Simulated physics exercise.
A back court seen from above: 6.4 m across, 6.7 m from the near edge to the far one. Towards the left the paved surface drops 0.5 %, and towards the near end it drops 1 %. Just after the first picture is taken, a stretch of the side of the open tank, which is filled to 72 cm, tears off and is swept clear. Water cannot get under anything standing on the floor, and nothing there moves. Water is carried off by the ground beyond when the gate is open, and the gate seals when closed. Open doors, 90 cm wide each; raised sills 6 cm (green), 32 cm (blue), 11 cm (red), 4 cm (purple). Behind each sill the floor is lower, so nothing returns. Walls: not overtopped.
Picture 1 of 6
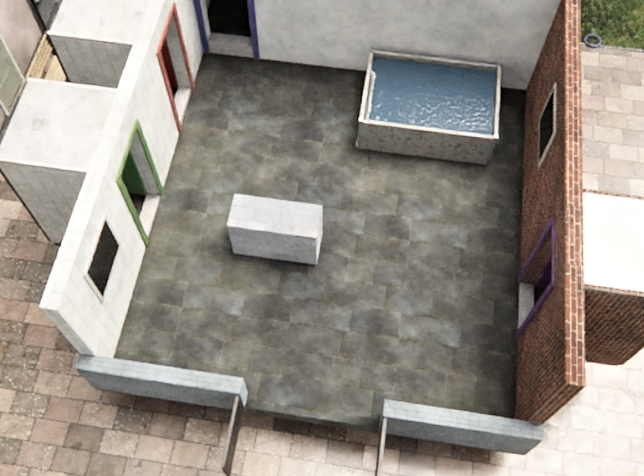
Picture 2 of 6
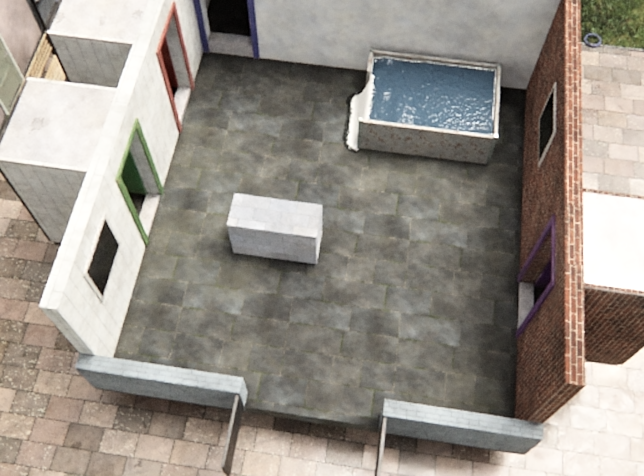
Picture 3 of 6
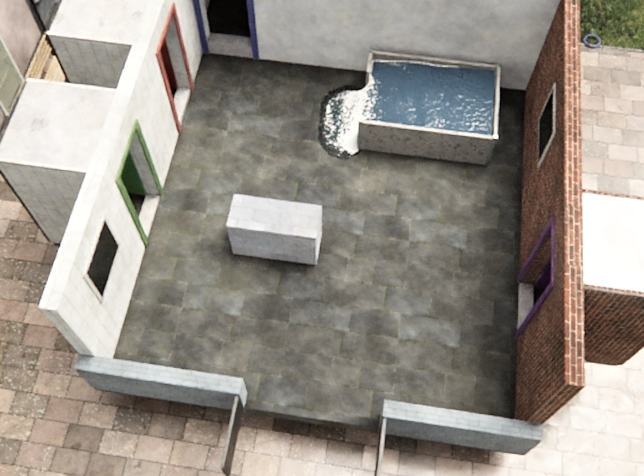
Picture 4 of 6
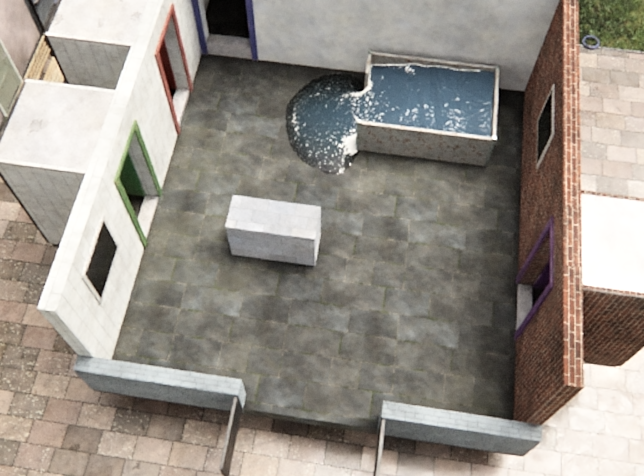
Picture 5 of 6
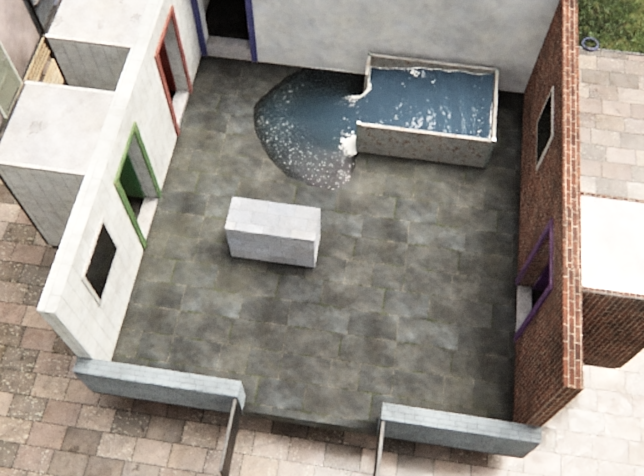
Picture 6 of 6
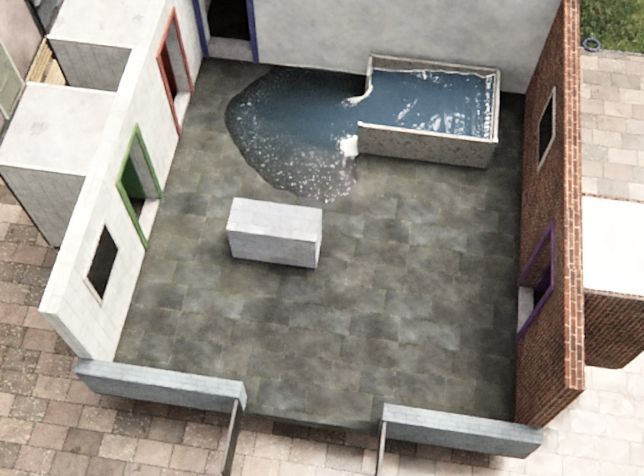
Water sits rippling in an open rectangular tank at the back of a walled, paved court, until part of the tank's left side gives way. It pours through the gap onto the grey floor, then fans out leftward and forward in a widening, white-flecked sheet, nearing the pale block.
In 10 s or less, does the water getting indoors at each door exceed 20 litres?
Green door: Exceeds it; blue door: Does not exceed it; red door: Exceeds it; purple door: Does not exceed it.
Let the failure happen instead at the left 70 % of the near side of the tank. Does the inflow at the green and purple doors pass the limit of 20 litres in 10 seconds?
Against that limit the green door gives a greater amount and the purple door gives a greater amount.
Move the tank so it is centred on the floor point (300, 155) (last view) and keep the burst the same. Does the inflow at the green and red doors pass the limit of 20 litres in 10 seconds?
Measured against the limit, the green door goes beyond it and the red door goes beyond it.
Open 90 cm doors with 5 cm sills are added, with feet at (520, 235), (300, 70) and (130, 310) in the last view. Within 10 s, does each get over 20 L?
Per doorway, in order: Insufficient / sufficient / sufficient.
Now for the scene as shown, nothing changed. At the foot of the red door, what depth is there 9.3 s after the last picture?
About 7.0 cm.
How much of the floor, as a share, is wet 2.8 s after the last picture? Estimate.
Wet share: Near 40 percent.
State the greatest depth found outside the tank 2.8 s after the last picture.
Roughly 25 cm.
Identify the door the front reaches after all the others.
Door: Purple.
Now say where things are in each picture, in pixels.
The first picture shows still water, 72 cm deep, in the open tank at (431, 96).
In the second picture, the front is at (358, 96), 0.6 m from the gap at (365, 114); 0.3 m2 of floor is under water; 72 cm left at the back of the open tank.
In the third picture, water pours out at (364, 115) and has run 0.9 m, to (328, 98); typically 12 cm deep outside, 72 cm at the open tank's back.
In the fourth picture, the front is at (295, 103), 1.4 m from the gap at (363, 117); 2.3 m2 of floor is under water; 72 cm left at the back of the open tank.
In the fifth picture, water pours out at (363, 119) and has run 2.0 m, to (259, 108); typically 6 cm deep outside, 68 cm at the open tank's back.
In the sixth picture, the front is at (229, 120), 2.6 m from the gap at (364, 120); 5.6 m2 of floor is under water; 62 cm left at the back of the open tank.
Then, 0.7 s after the last picture water covers 30 % of the floor and is deepest (39 cm) near (202, 62); green door not reached, blue door 9 cm at the sill, 0 L in, red door 17 cm at the sill, 30 L in, purple door not reached.
Then, 1.5 s after the last picture water covers 35 % of the floor and is deepest (38 cm) near (200, 69); green door 16 cm at the sill, 9 L in, blue door 24 cm at the sill, 0 L in, red door 32 cm at the sill, 119 L in, purple door not reached.
Then, 2.8 s after the last picture water covers 40 % of the floor and is deepest (25 cm) near (182, 127); green door 14 cm at the sill, 54 L in, blue door 19 cm at the sill, 2 L in, red door 23 cm at the sill, 230 L in, purple door not reached.
Then, 5.3 s after the last picture water covers 60 % of the floor and is deepest (20 cm) near (153, 382); green door 9 cm at the sill, 83 L in, blue door 11 cm at the sill, 2 L in, red door 13 cm at the sill, 273 L in, purple door not reached.
Then, 9.3 s after the last picture water covers 90 % of the floor and is deepest (14 cm) near (109, 375); green door 6 cm at the sill, 94 L in, blue door 5 cm at the sill, 2 L in, red door 7 cm at the sill, 277 L in, purple door 6 cm at the sill, 0 L in.
